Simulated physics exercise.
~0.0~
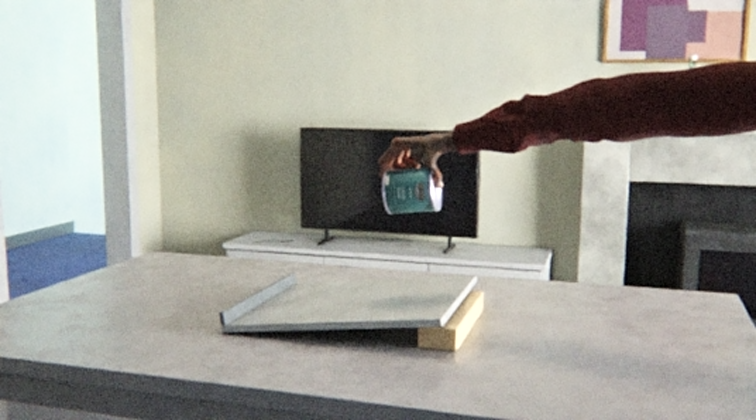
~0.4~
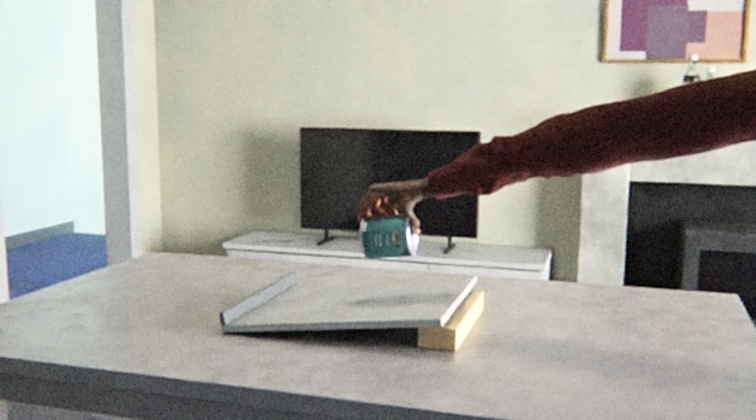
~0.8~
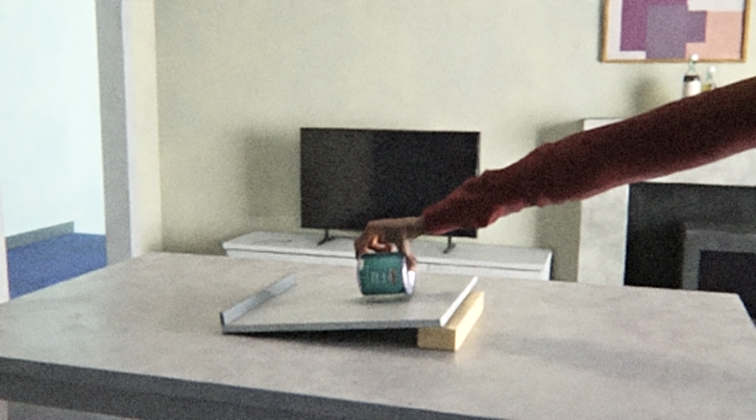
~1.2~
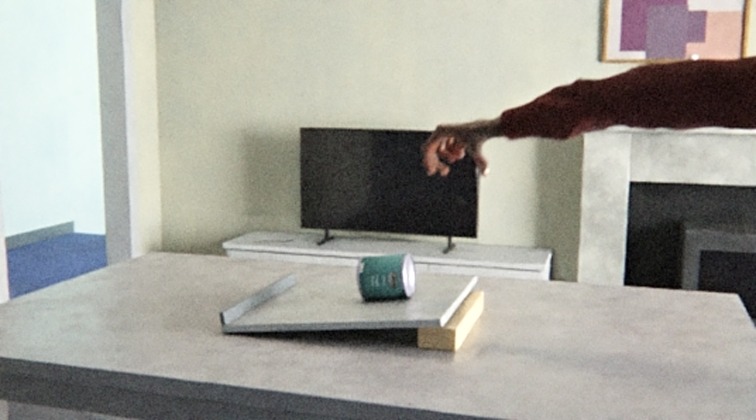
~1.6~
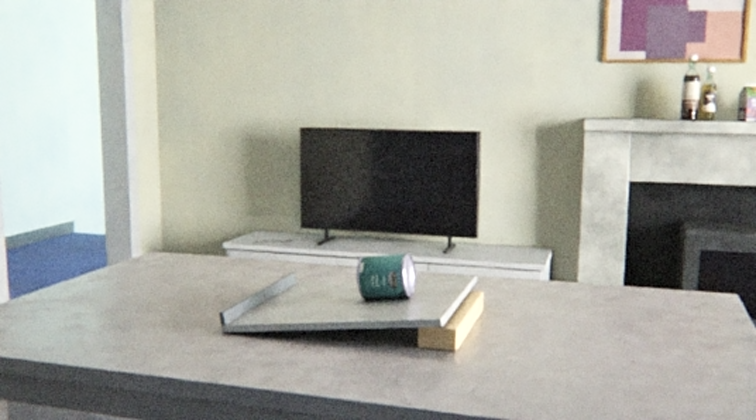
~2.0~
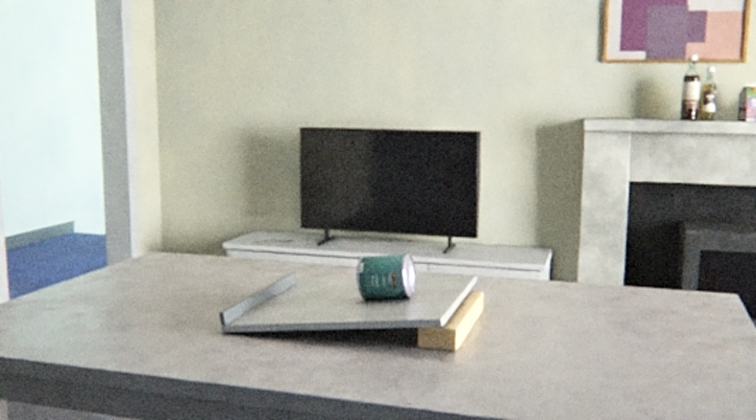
A hand lowers a turquoise tin onto a tilted board and withdraws, and it stays put.
